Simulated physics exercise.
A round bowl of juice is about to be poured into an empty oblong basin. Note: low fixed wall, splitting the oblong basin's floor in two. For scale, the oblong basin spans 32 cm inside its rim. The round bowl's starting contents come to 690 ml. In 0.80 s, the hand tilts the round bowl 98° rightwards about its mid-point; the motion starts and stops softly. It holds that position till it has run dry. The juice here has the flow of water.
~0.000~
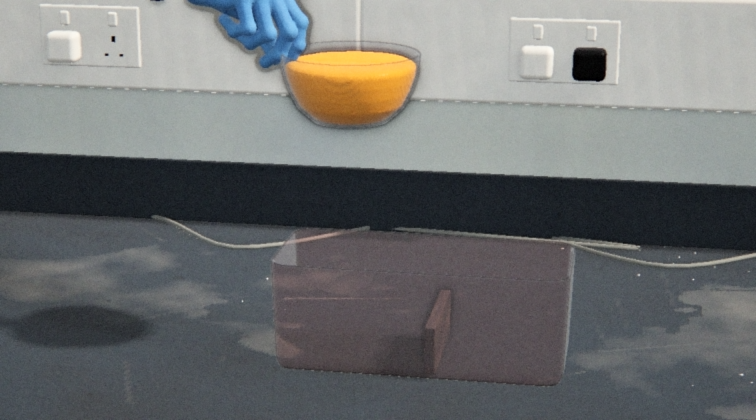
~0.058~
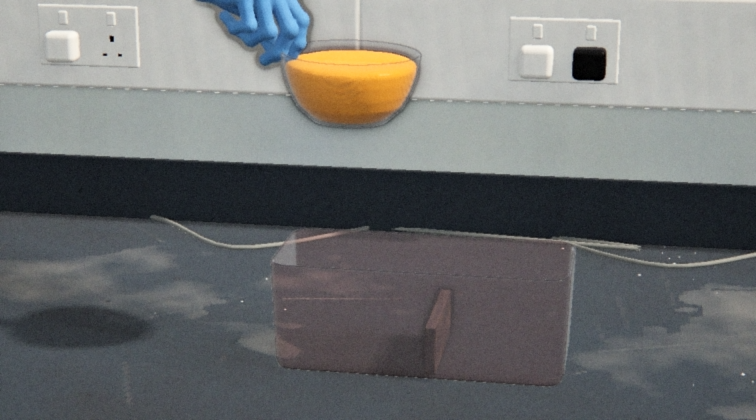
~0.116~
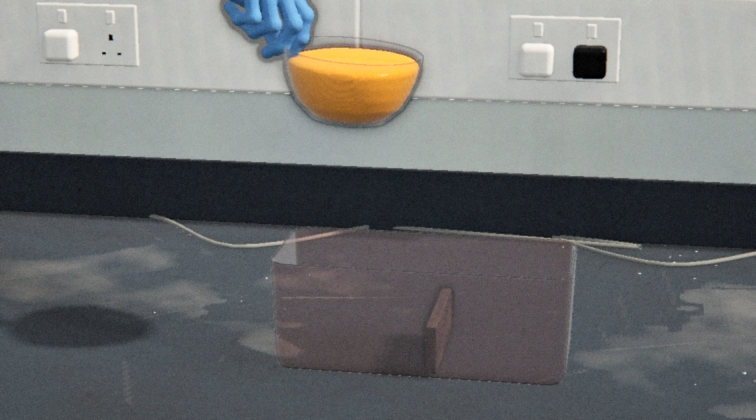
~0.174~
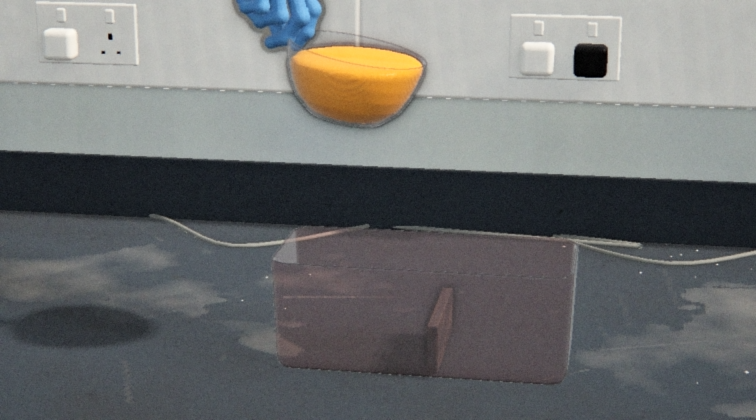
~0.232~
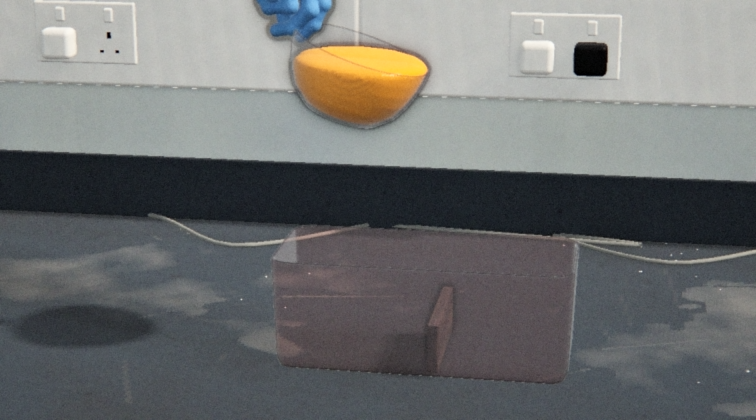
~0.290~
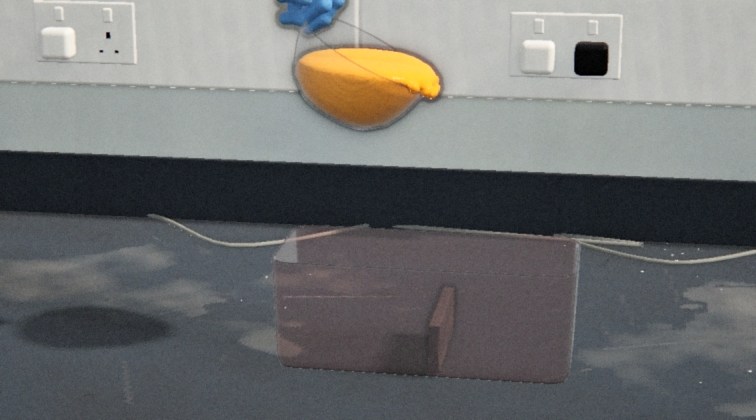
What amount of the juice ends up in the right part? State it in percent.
88 %.
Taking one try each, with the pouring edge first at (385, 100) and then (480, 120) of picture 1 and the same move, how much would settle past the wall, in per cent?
55 per cent first, 90 per cent second.
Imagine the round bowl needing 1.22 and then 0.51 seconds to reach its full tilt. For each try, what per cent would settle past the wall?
The first try gives 90 percent and the second 80 percent.
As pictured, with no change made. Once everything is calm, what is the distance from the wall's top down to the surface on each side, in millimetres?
Left 50 mm, right 18 mm.
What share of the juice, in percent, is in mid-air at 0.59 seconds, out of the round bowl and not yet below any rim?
My guess is roughly 46 %.
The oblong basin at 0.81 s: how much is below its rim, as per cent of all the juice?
Reading: Approx. 88 %.
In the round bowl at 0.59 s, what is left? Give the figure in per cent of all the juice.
24 %.
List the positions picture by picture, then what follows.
It leans 0°; its right rim is at (419, 57); the juice meets the walls at (288, 61) and (416, 65); the oblong basin's rim runs from (283, 247) to (571, 264); the wall's top is at (438, 310), in the first picture.
It leans 1°; its right rim is at (419, 58); the juice meets the walls at (288, 60) and (416, 65), in the second picture.
It leans 5°; its right rim is at (422, 61); the juice meets the walls at (290, 56) and (419, 65), in the third picture.
It leans 11°; its right rim is at (425, 67); the juice meets the walls at (294, 54) and (423, 65), in the fourth picture.
It leans 19°; its right rim is at (427, 75); the juice meets the walls at (296, 55) and (425, 70); 2 per cent is over the edge, in the fifth picture.
It leans 28°; its right rim is at (427, 87); the juice meets the walls at (300, 58) and (427, 78); 7 per cent is over the edge, in the sixth picture.
By 0.59 s the tilt is 83° and 24 per cent is still to pour, 0 is left of the wall and 29 right of it.
By 0.81 s the tilt is 98° and 1 per cent is still to pour, 6 is left of the wall and 83 right of it.
By 1.05 s the tilt is 98° and 0 per cent is still to pour, 11 is left of the wall and 88 right of it.
By 1.30 s the tilt is 98° and 0 per cent is still to pour, 11 is left of the wall and 88 right of it.
At rest 11 per cent lies left of the wall, 88 right of it and 1 outside.
